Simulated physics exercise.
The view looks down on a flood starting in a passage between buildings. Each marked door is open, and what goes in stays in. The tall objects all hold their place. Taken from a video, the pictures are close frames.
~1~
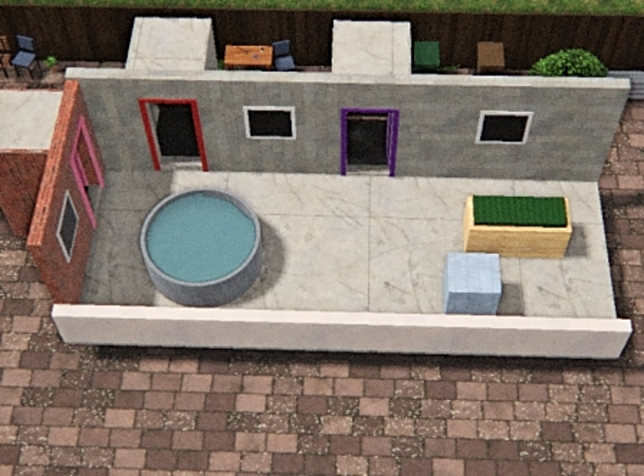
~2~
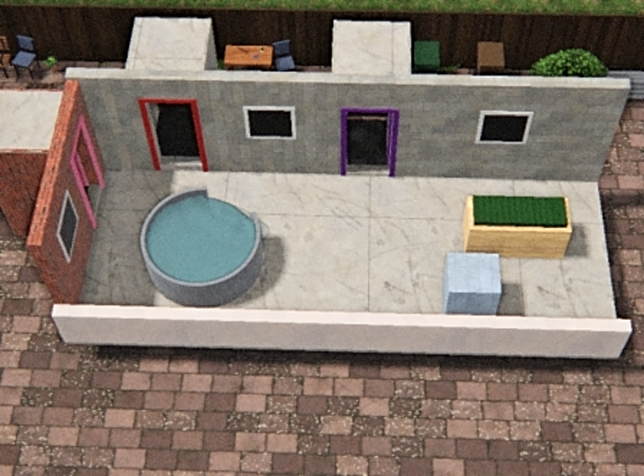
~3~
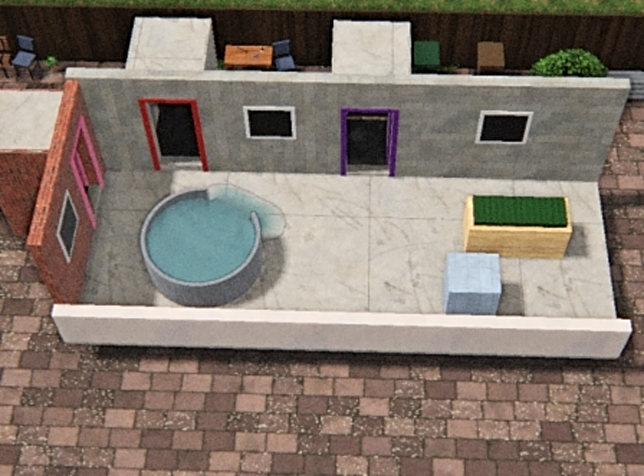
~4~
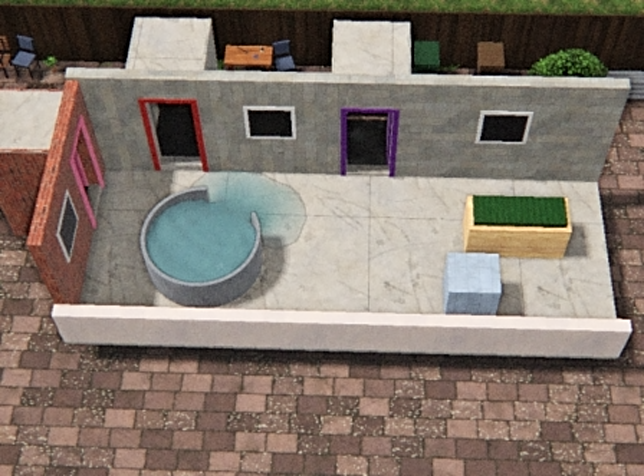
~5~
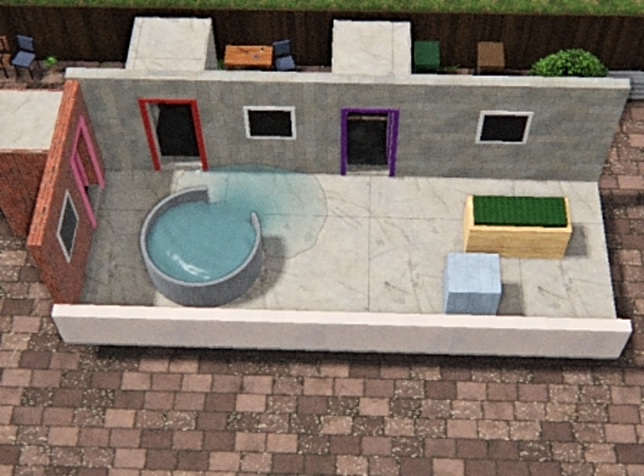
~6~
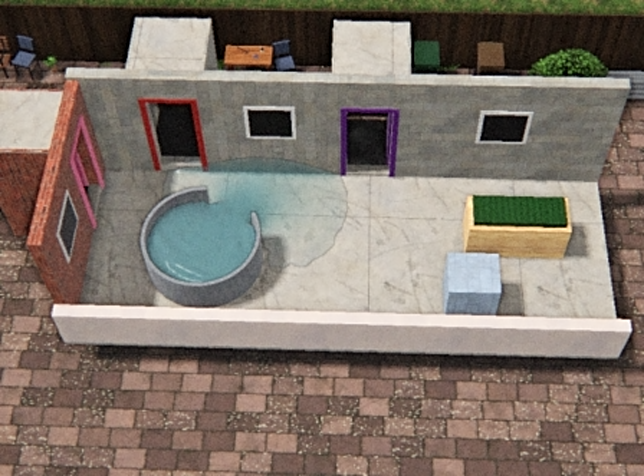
Water pouring from a gap in the far side of a round grey pool, spreading rightward across a pale walled courtyard floor.
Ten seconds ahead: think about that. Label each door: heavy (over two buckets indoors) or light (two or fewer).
Pink door - light; red door - light; purple door - heavy.
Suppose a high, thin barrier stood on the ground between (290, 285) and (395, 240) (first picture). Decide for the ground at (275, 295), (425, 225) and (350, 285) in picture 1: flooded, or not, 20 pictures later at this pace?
Taking the points in order - unwetted, wetted, unwetted.
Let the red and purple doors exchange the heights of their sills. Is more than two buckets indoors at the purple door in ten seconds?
My call is that purple door misses the threshold.
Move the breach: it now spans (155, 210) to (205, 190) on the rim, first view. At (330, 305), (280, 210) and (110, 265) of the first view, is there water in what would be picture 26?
Bone-dry, submerged, submerged.
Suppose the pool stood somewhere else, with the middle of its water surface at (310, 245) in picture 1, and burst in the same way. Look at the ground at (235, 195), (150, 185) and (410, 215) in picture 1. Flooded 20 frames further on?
Result: Inundated; inundated; inundated.
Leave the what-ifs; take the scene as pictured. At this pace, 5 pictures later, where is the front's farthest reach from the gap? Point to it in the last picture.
Farthest reach: About (463, 183).
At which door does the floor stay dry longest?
Going by the pictures, I'd say the pink one.
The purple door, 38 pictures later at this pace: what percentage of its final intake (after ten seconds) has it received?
Near 100 in a hundred.
A moment on, water covers 25 % of the floor; the pink door not reached, the red door wet at the sill, nothing in, the purple door under two buckets in.
Next, water covers 40 % of the floor; the pink door wet at the sill, nothing in, the red door wet at the sill, nothing in, the purple door over two buckets in.
Then, water covers 65 % of the floor; the pink door under two buckets in, the red door wet at the sill, nothing in, the purple door over two buckets in.
Later, water covers 85 % of the floor; the pink door under two buckets in, the red door wet at the sill, nothing in, the purple door over two buckets in.
In the end, water covers 90 % of the floor; the pink door under two buckets in, the red door wet at the sill, nothing in, the purple door over two buckets in.
